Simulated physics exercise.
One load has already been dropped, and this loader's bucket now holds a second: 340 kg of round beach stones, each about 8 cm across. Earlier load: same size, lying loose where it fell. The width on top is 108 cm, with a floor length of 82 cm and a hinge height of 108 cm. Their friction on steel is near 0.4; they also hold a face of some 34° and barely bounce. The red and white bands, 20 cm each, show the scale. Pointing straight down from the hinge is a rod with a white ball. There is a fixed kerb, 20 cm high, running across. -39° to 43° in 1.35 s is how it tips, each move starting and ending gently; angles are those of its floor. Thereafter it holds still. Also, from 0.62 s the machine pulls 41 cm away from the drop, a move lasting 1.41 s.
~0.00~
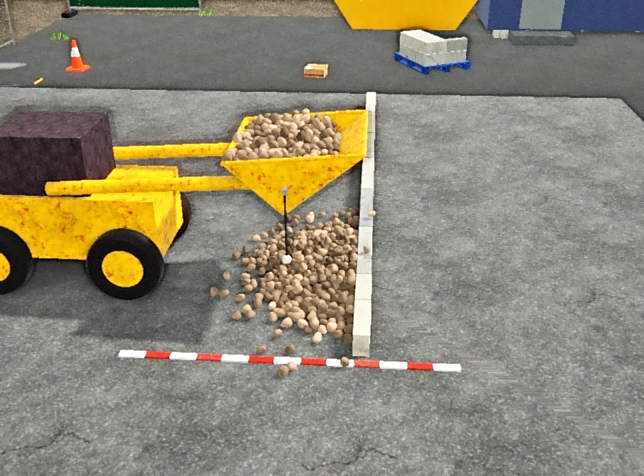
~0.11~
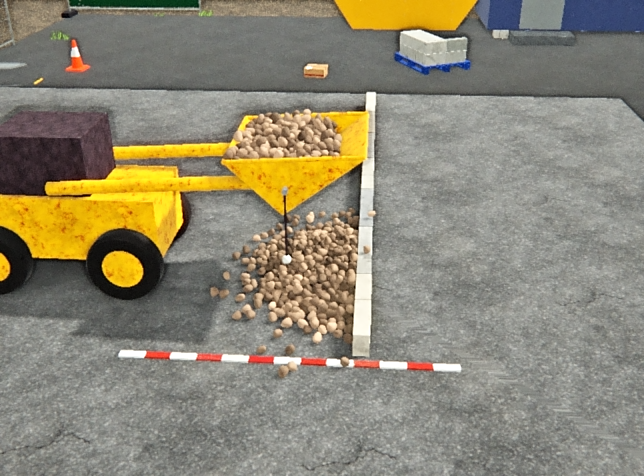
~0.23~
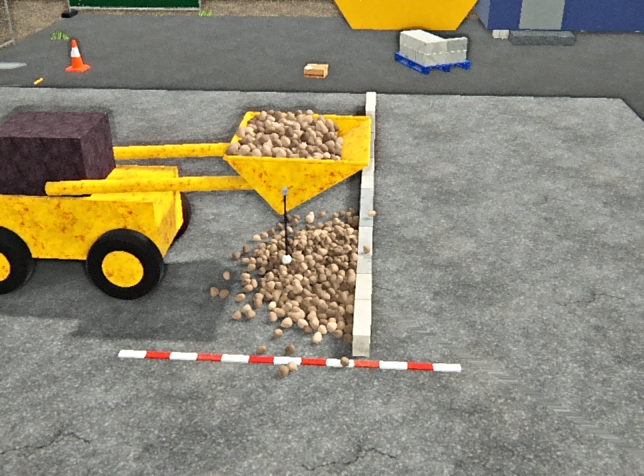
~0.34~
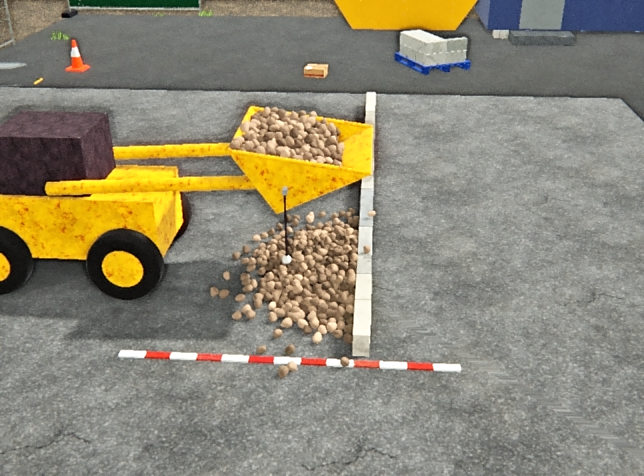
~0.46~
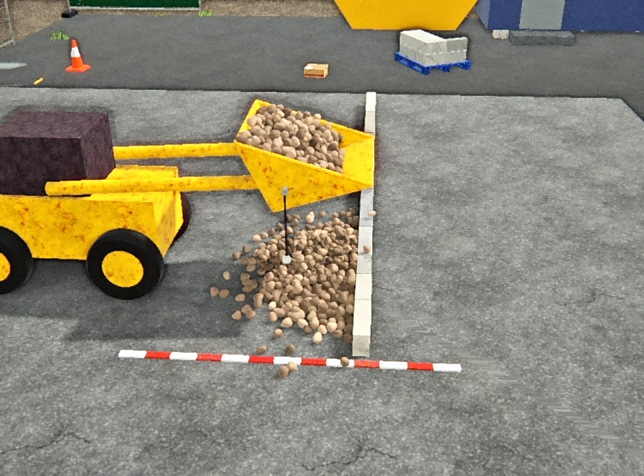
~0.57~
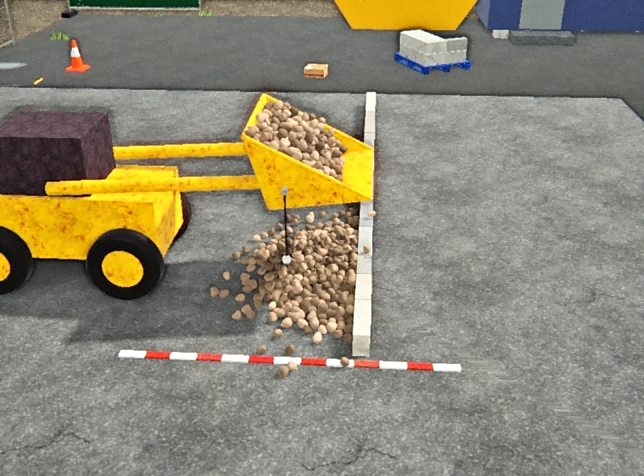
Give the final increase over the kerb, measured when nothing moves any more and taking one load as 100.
Close to 29 parts in a hundred.
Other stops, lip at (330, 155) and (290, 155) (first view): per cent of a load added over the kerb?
About 5 per cent from the first spot and 0 per cent from the second.
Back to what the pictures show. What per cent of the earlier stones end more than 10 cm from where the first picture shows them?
Close to 5 in a hundred of them.
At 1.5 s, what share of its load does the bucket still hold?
Roughly 20 per cent is still inside.
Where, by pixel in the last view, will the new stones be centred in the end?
They end up centred around (344, 257).
After 1.0 s the floor is at 30°; in per cent of one load, 92 in the bucket, 108 on this side of the kerb; the foremost stones are at (368, 222).
After 1.5 s the floor is at 43°; in per cent of one load, 19 in the bucket, 165 on this side of the kerb, 16 over the kerb; the foremost stones are at (426, 267).
After 2.5 s the floor is at 43°; in per cent of one load, 0 in the bucket, 171 on this side of the kerb, 29 over the kerb; the foremost stones are at (490, 260).
After 5.1 s the floor is at 43°; in per cent of one load, 0 in the bucket, 171 on this side of the kerb, 29 over the kerb; the foremost stones are at (491, 260). Net gain over the kerb, 29.
